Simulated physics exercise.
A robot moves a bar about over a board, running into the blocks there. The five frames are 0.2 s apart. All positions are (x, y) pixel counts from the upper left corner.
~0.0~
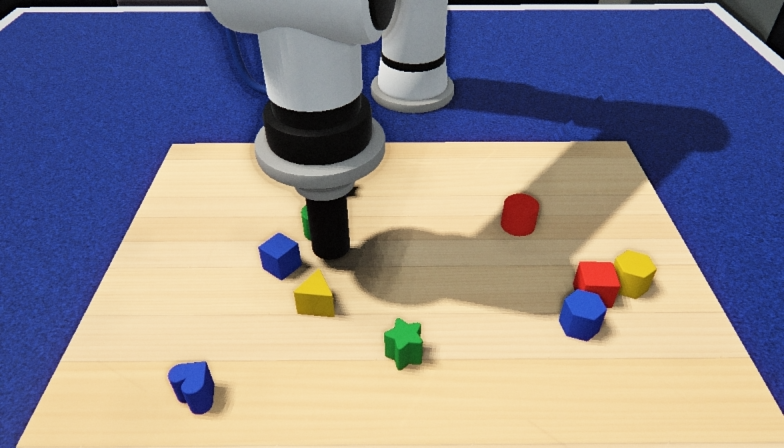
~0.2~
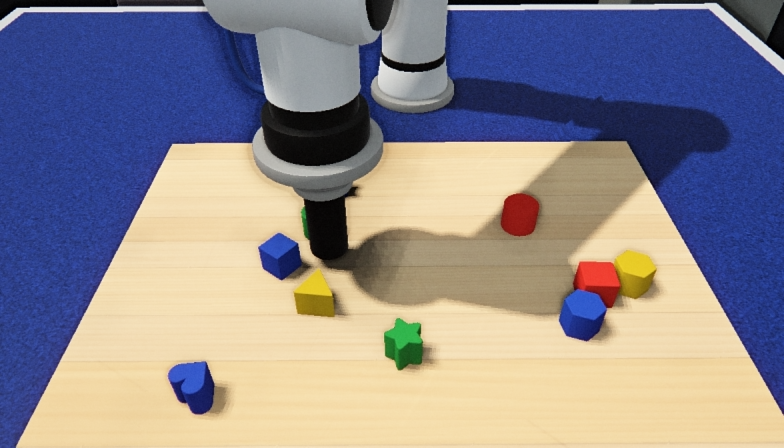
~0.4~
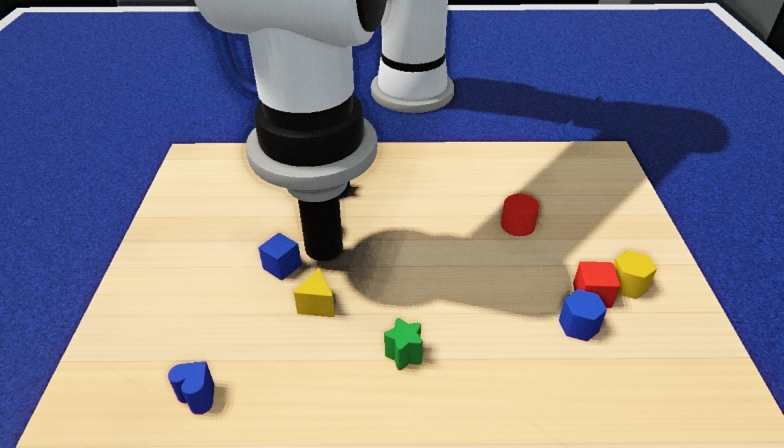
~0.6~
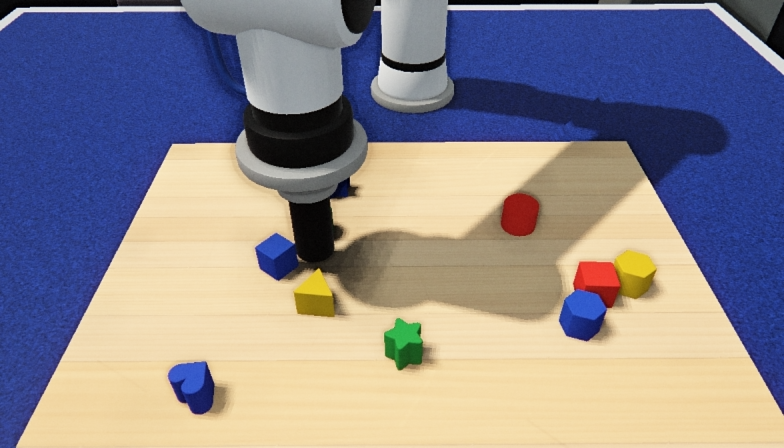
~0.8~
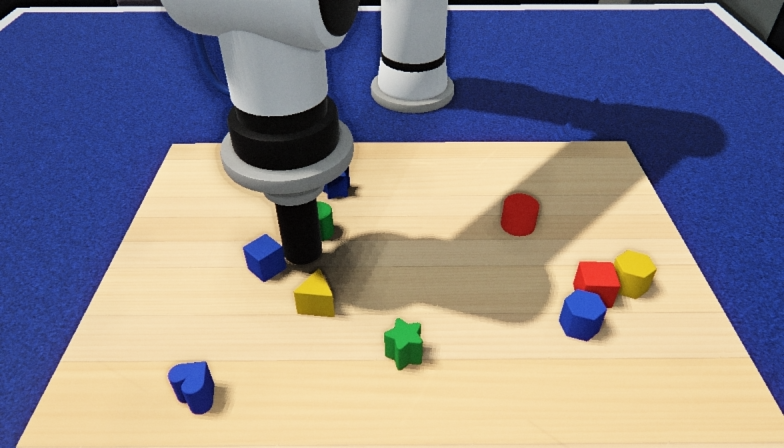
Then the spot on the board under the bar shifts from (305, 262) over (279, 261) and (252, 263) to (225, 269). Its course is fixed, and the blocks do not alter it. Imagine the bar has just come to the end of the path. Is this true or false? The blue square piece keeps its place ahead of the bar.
It is true.
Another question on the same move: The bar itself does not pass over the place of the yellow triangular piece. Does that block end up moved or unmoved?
That block is going to be left alone.
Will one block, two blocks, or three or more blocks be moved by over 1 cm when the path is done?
The number of blocks that move over 1 cm is one.
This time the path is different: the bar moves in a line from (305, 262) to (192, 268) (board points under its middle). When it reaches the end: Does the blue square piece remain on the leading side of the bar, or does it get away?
Kept ahead.
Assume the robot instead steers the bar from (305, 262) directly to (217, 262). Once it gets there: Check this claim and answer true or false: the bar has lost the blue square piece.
False - the claim does not hold.
What follows on the original path. Halfway along, bar (262, 251); blue square piece (221, 249).
At the end, bar (223, 259); blue square piece (181, 254); yellow triangular piece in place; green circular block in place.
